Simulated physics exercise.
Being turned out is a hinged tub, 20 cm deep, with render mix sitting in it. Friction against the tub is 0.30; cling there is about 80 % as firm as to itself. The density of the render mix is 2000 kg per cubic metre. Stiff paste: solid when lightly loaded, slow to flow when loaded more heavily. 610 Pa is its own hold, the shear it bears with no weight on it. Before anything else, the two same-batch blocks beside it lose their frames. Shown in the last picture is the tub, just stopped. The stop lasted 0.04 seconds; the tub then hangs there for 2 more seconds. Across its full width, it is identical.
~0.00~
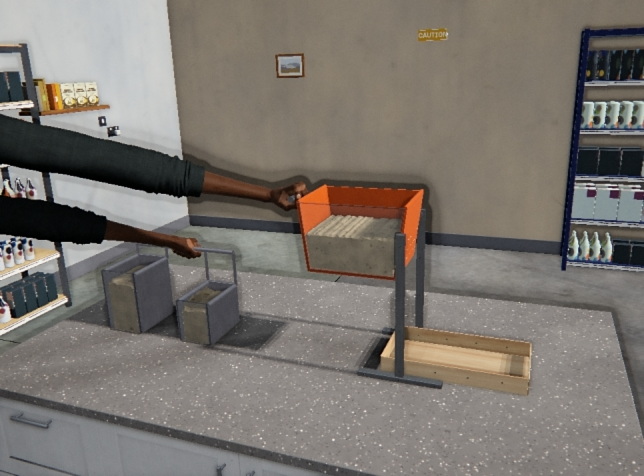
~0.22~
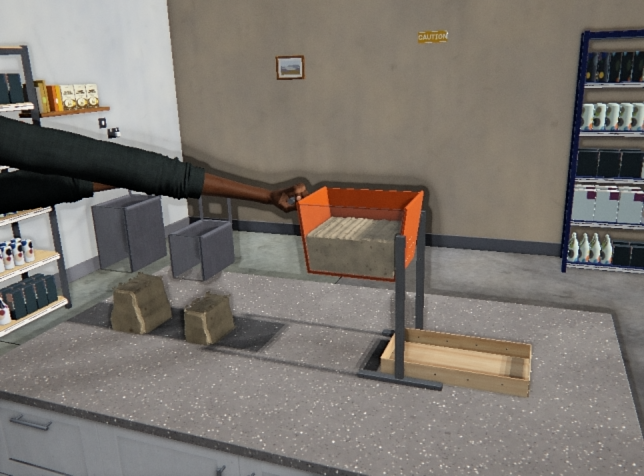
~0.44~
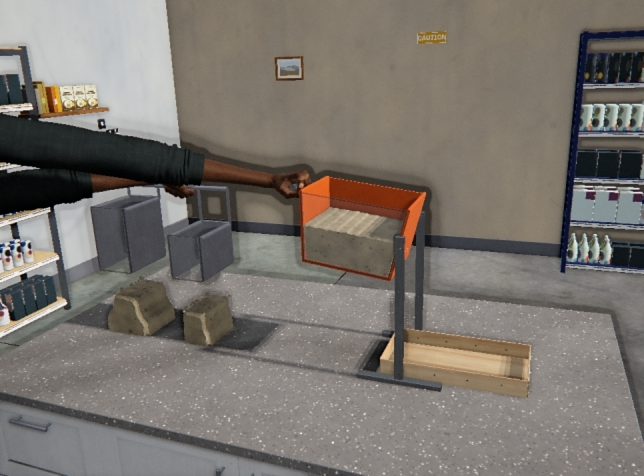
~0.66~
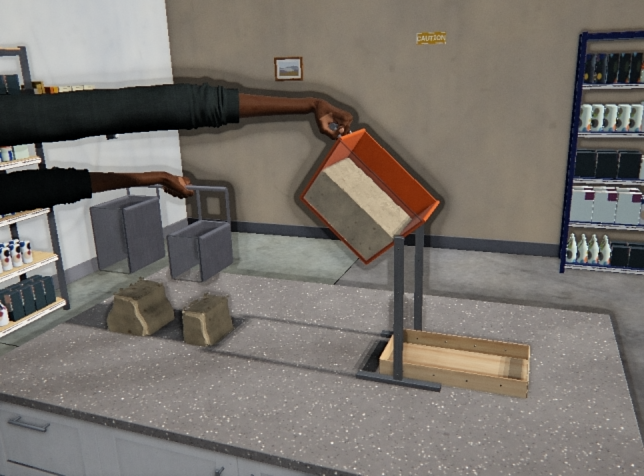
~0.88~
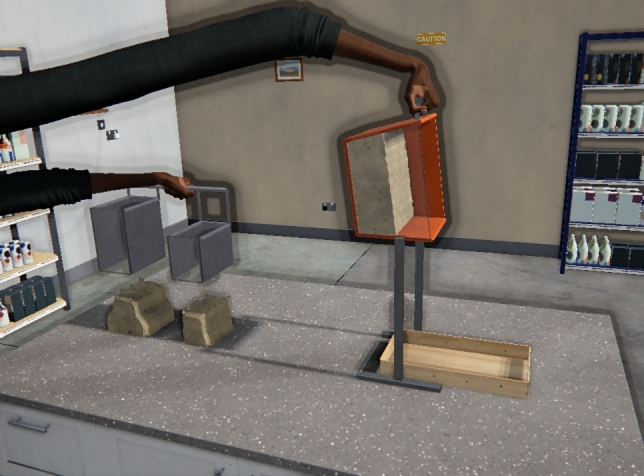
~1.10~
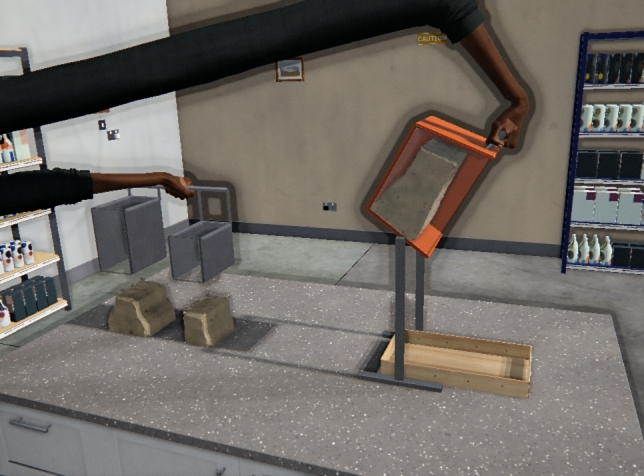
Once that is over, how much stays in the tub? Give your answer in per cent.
Some 0 percent stays.
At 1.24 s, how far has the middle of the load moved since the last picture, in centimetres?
Distance: About 14 cm.
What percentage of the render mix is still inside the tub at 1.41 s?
Near 0 in a hundred.
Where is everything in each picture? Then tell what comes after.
Handle-side rim at (299, 202), tilt 0 degrees; crest of the render mix at (353, 237); block heights 18 cm, 12 cm (left to right), in the first picture.
Handle-side rim at (299, 204), tilt 0 degrees; crest of the render mix at (353, 239); block heights 16 cm, 12 cm (left to right), in the second picture.
Handle-side rim at (302, 192), tilt 7 degrees; crest of the render mix at (308, 225); block heights 14 cm, 12 cm (left to right), in the third picture.
Handle-side rim at (342, 140), tilt 43 degrees; crest of the render mix at (323, 172); block heights 14 cm, 12 cm (left to right), in the fourth picture.
Handle-side rim at (420, 124), tilt 83 degrees; crest of the render mix at (379, 135); block heights 14 cm, 12 cm (left to right), in the fifth picture.
Handle-side rim at (491, 160), tilt 120 degrees; crest of the render mix at (420, 150); block heights 14 cm, 12 cm (left to right), in the sixth picture.
After 1.24 s, the tub is at 120 degrees and holds 42 %.
After 1.41 s, the tub is at 120 degrees and holds 0 %.
After 1.58 s, the tub is at 120 degrees and holds 0 %.
After 1.75 s, the tub is at 120 degrees and holds 0 %.
After 3.10 s, the tub is at 120 degrees and holds 0 %.
